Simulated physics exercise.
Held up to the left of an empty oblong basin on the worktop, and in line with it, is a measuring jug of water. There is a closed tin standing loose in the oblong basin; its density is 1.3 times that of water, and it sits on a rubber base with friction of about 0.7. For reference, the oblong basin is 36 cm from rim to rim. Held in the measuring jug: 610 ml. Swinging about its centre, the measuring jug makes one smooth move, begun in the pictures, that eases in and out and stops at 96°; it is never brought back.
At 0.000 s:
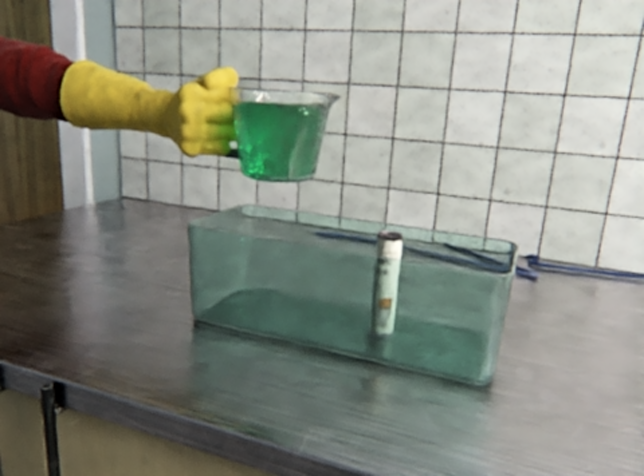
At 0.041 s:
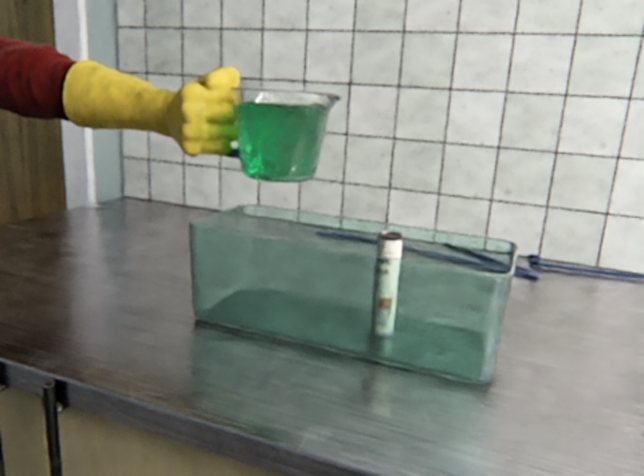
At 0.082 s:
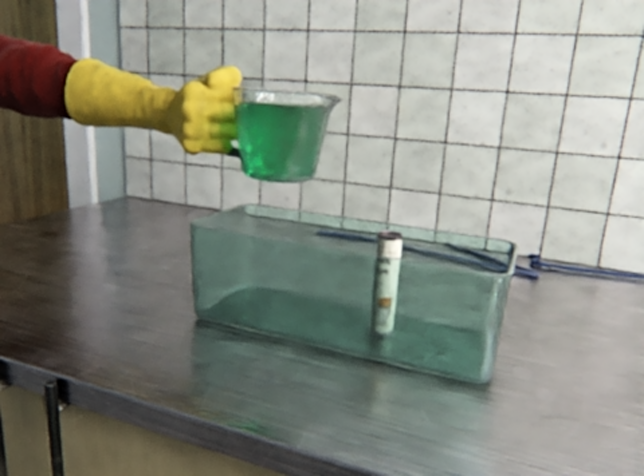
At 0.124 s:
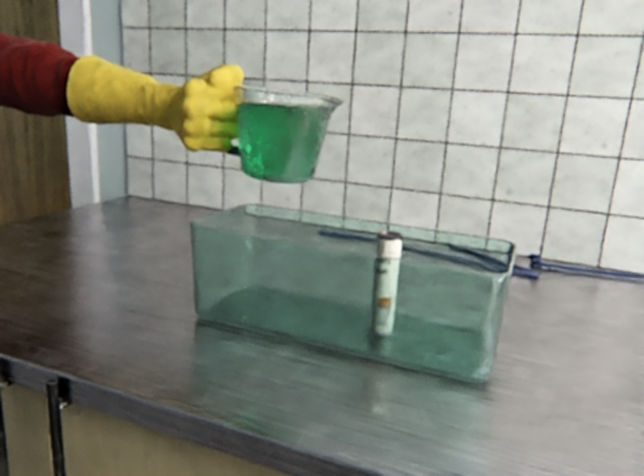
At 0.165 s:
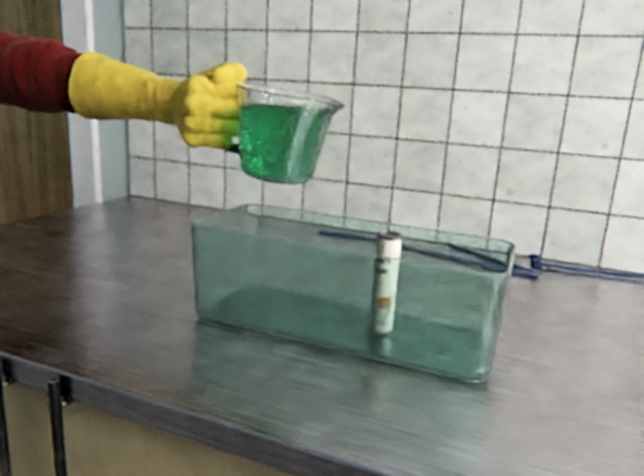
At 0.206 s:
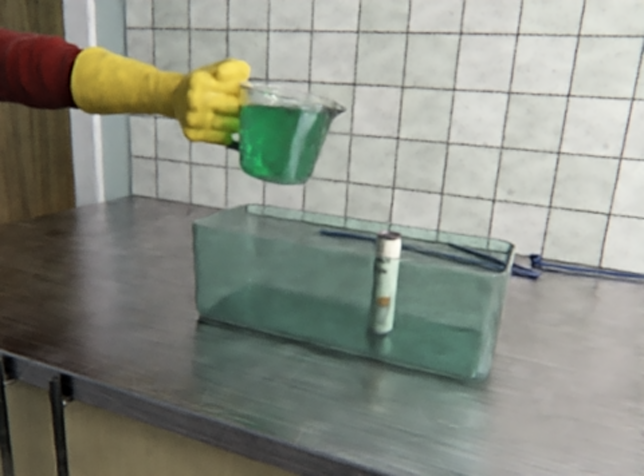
On a dark worktop by a tiled wall, a yellow-gloved hand held a clear jug of green liquid above the left side of a glass basin with a small tin inside, then slowly tilted it slightly rightward.
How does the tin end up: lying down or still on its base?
I expect it will tip over.
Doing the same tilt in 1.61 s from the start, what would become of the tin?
The tin falls.
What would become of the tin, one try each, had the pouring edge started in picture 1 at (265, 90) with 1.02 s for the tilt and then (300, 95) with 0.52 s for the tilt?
Trial 1 - tin stays standing; trial 2 - tin stays standing.
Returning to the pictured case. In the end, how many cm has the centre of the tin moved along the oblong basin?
The middle of the tin ends some 7.0 cm along the basin.
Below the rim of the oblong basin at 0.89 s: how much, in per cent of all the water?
It works out near 66 per cent.
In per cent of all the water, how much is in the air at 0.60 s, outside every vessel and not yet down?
About 20 per cent.
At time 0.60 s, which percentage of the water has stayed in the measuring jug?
Portion remaining: Approx. 74 per cent.
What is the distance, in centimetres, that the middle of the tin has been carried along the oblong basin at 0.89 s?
It has moved some 1 cm.
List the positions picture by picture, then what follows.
In the first frame, tilt 0°; pouring edge (340, 96); surface from (243, 102) to (327, 107); the oblong basin's rim runs from (216, 215) to (515, 260); the tin's top is at (390, 239).
In the second frame, tilt 0°; pouring edge (341, 97); surface from (245, 102) to (327, 108).
In the third frame, tilt 2°; pouring edge (342, 99); surface from (246, 101) to (328, 108).
In the fourth frame, tilt 3°; pouring edge (343, 102); surface from (247, 102) to (329, 110).
In the fifth frame, tilt 6°; pouring edge (344, 105); surface from (249, 103) to (331, 111).
In the sixth frame, tilt 9°; pouring edge (345, 110); surface from (251, 104) to (334, 112).
Then, 0.60 s in, the tilt is 61° and 73 per cent is still to pour; the tin stands where it began.
Then, 0.89 s in, the tilt is 92° and 20 per cent is still to pour; the tin leans 10°.
Then, 1.19 s in, the tilt is 96° and 2 per cent is still to pour; the tin lies on its side.
Then, 1.52 s in, the tilt is 96° and 0 per cent is still to pour; the tin lies on its side.
Finally, the tin lies on its side.
